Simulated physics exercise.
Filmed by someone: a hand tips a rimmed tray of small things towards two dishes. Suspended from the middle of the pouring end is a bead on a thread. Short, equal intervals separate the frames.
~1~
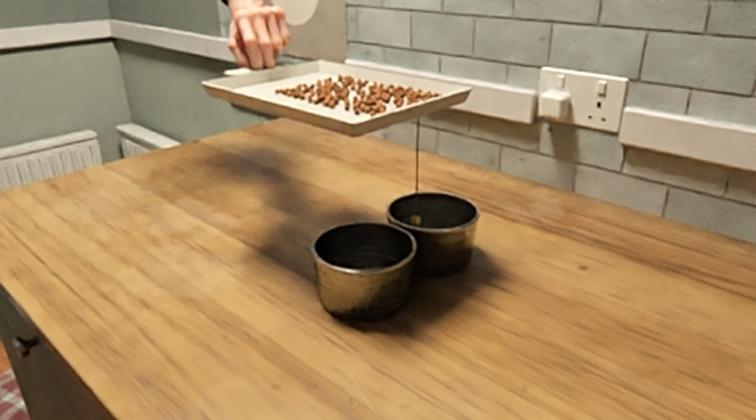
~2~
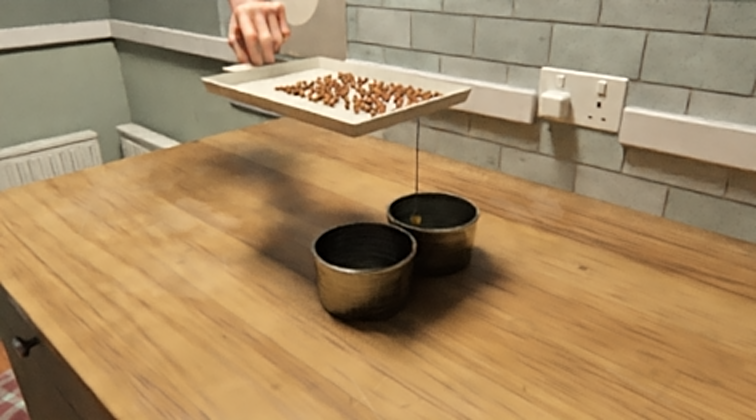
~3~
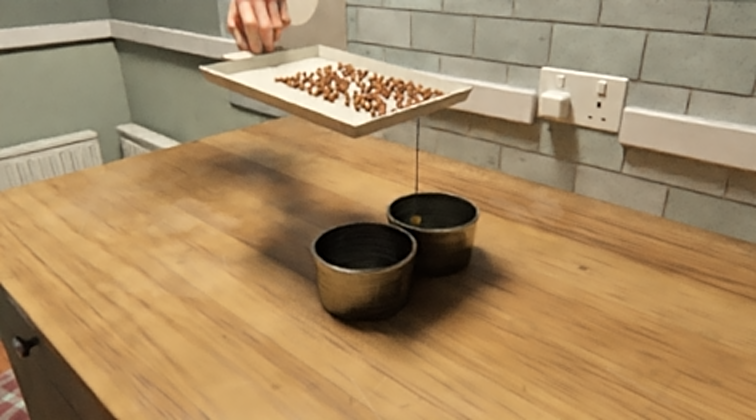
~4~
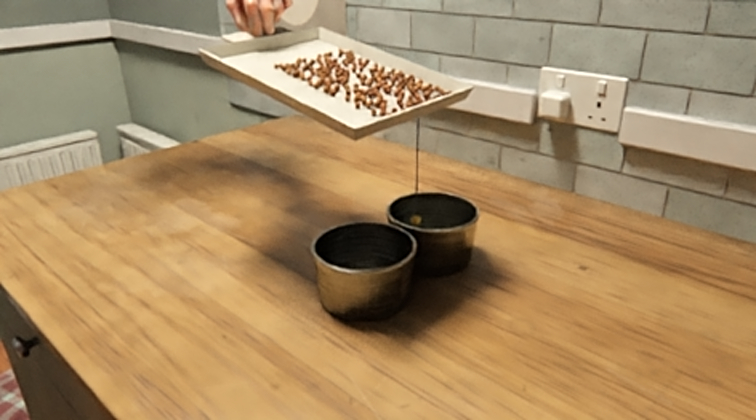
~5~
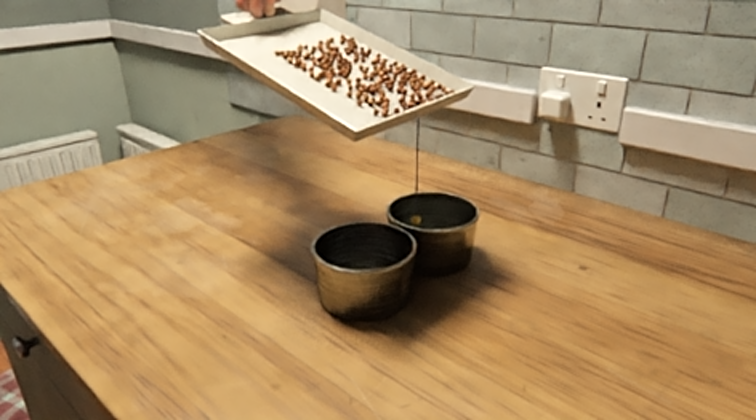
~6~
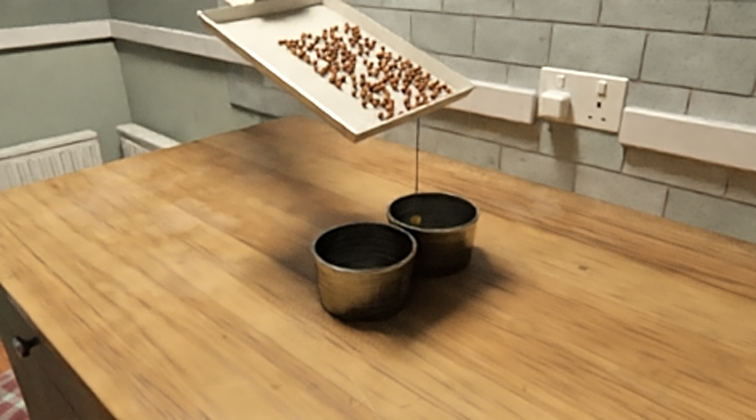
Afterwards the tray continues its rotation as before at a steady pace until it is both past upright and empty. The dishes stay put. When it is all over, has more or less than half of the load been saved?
Most of the load is lost.
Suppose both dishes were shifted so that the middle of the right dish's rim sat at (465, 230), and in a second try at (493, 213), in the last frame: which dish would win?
Result, try one: The dish further left; try two: The dish further left.
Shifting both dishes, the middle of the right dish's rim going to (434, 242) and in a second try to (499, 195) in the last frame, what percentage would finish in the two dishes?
90 and 20 in a hundred.
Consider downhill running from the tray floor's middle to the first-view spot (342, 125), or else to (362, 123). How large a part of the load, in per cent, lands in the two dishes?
60 and 70 per cent, in that order.
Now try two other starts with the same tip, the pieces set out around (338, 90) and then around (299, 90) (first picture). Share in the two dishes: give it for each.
First case: Close to 20 %; second case: Close to 10 %.
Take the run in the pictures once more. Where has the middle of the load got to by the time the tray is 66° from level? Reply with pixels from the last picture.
Centre estimate: (404, 118).
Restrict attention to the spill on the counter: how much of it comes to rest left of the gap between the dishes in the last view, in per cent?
I'd put it at close to 20 per cent.
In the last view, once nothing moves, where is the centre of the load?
Around (429, 325).
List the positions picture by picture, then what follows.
In the first frame, corners of the pouring end at (354, 121) and (466, 88), level; middle of the load at (362, 94), cereal balls; left dish at (402, 283); right dish at (468, 243); bead on its thread at (416, 220).
In the second frame, corners of the pouring end at (354, 121) and (466, 87), level; middle of the load at (362, 92).
In the third frame, corners of the pouring end at (355, 123) and (467, 87), tipped barely, lowest at the left corner; middle of the load at (362, 87).
In the fourth frame, corners of the pouring end at (356, 125) and (468, 86), tipped a little, lowest at the left corner; middle of the load at (363, 79).
In the fifth frame, corners of the pouring end at (356, 127) and (469, 85), tipped clearly, lowest at the left corner; middle of the load at (365, 72).
In the sixth frame, corners of the pouring end at (357, 129) and (471, 84), tipped clearly, lowest at the left corner; middle of the load at (369, 68), all on the move; left dish at (402, 283); right dish at (468, 243).
Soon after the last picture, tray tipped steeply; most on the tray; a stray few outside both; a small part in the air.
A little later, tray tipped past a quarter turn; about a quarter in the left dish; a stray few in the right dish; about half outside both; about a quarter in the air.
Later still, tray tipped past a quarter turn; about a quarter in the left dish; most outside both.
By the end, tray tipped past a quarter turn; about a quarter in the left dish; none in the right dish; most outside both.
